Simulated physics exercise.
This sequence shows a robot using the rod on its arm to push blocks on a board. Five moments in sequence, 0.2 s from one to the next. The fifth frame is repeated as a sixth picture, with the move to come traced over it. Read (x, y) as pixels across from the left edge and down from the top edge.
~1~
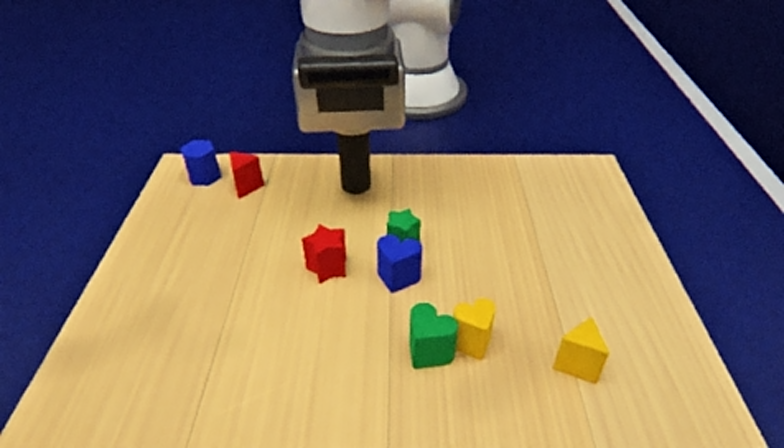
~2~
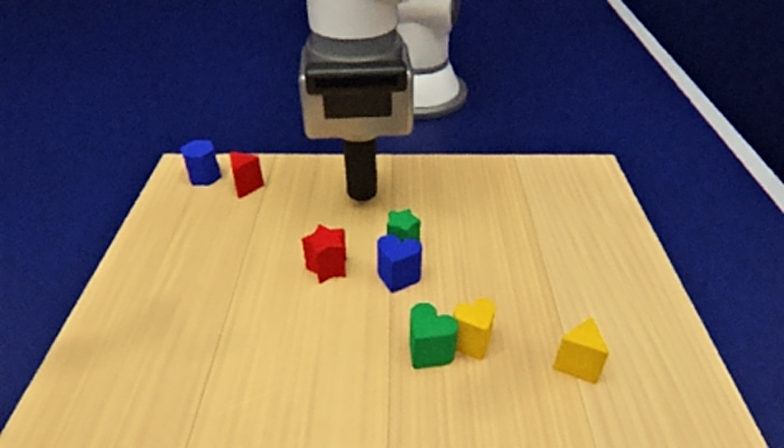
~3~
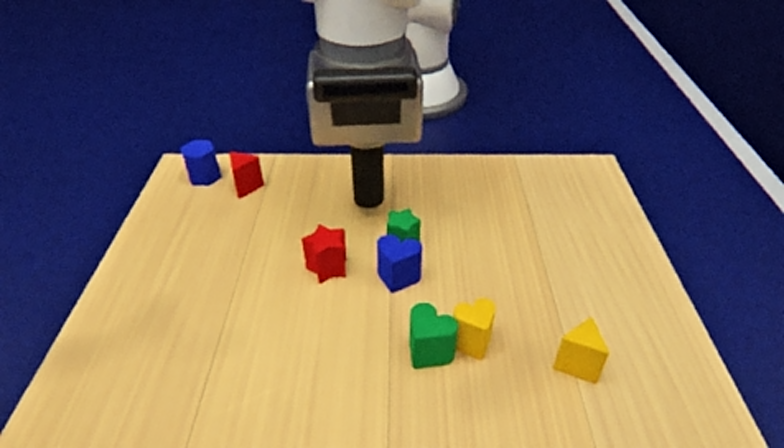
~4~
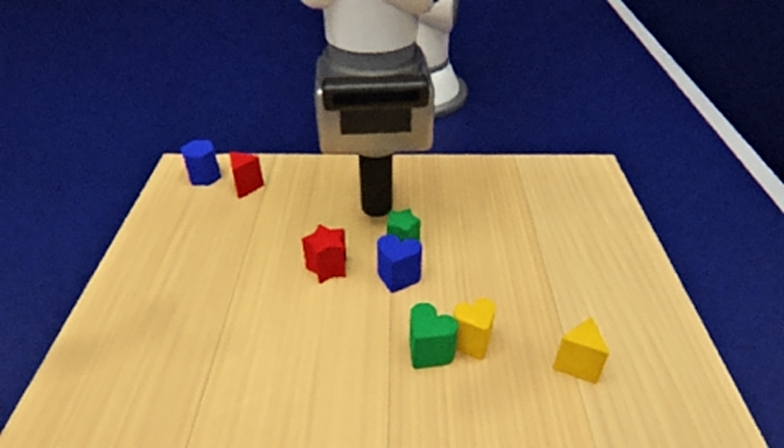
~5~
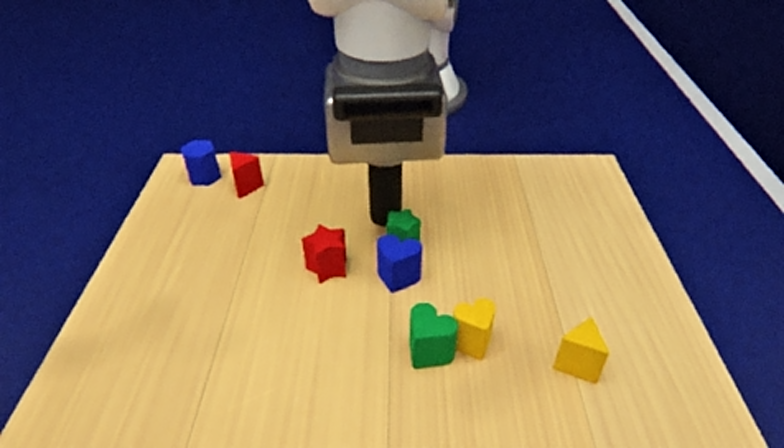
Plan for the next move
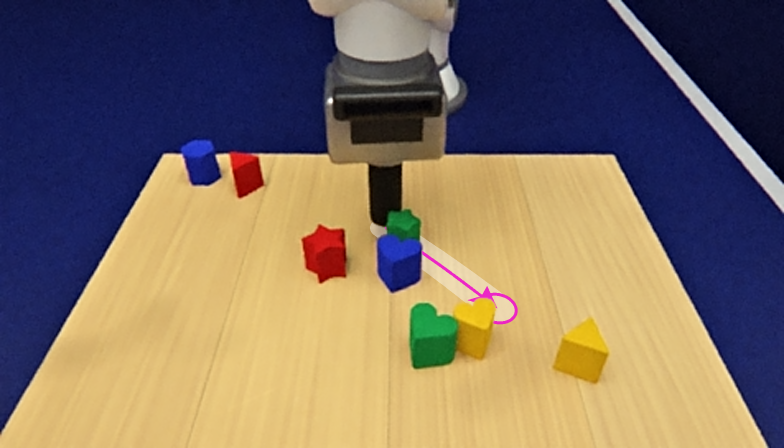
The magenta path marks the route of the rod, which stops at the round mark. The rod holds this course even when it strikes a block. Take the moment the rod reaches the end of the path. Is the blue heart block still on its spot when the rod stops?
I'd say no.
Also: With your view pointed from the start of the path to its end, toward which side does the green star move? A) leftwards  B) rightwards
B
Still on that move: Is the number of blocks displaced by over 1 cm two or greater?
Yes, that is what happens.
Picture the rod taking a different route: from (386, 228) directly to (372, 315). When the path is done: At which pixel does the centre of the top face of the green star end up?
It comes to (413, 232).
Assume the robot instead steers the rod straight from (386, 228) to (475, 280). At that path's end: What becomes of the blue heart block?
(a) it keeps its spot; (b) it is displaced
b
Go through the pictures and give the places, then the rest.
The first frame shows tip of the rod (356, 187), middles of tops, blue heart block (398, 246), green star (403, 218), yellow heart block (477, 312).
The second frame shows rod (362, 193), nothing pushed.
The third frame shows rod (369, 200), nothing pushed.
The fourth frame shows rod (377, 209), nothing pushed.
The fifth frame shows rod (386, 218), blue heart block (398, 246), green star (403, 218), yellow heart block (477, 312).
The line goes from (386, 228) to (497, 308).
What follows on the original path. One third of the way, rod (421, 241); blue heart block (401, 254), turned 30° clockwise; green star (427, 242).
Two thirds of the way, rod (459, 268); blue heart block (403, 259), turned 60° clockwise; green star (438, 263), turned 60° clockwise.
At the end, rod (499, 298); blue heart block (403, 259), turned 60° clockwise; green star (439, 264), turned 70° clockwise; yellow heart block unmoved.
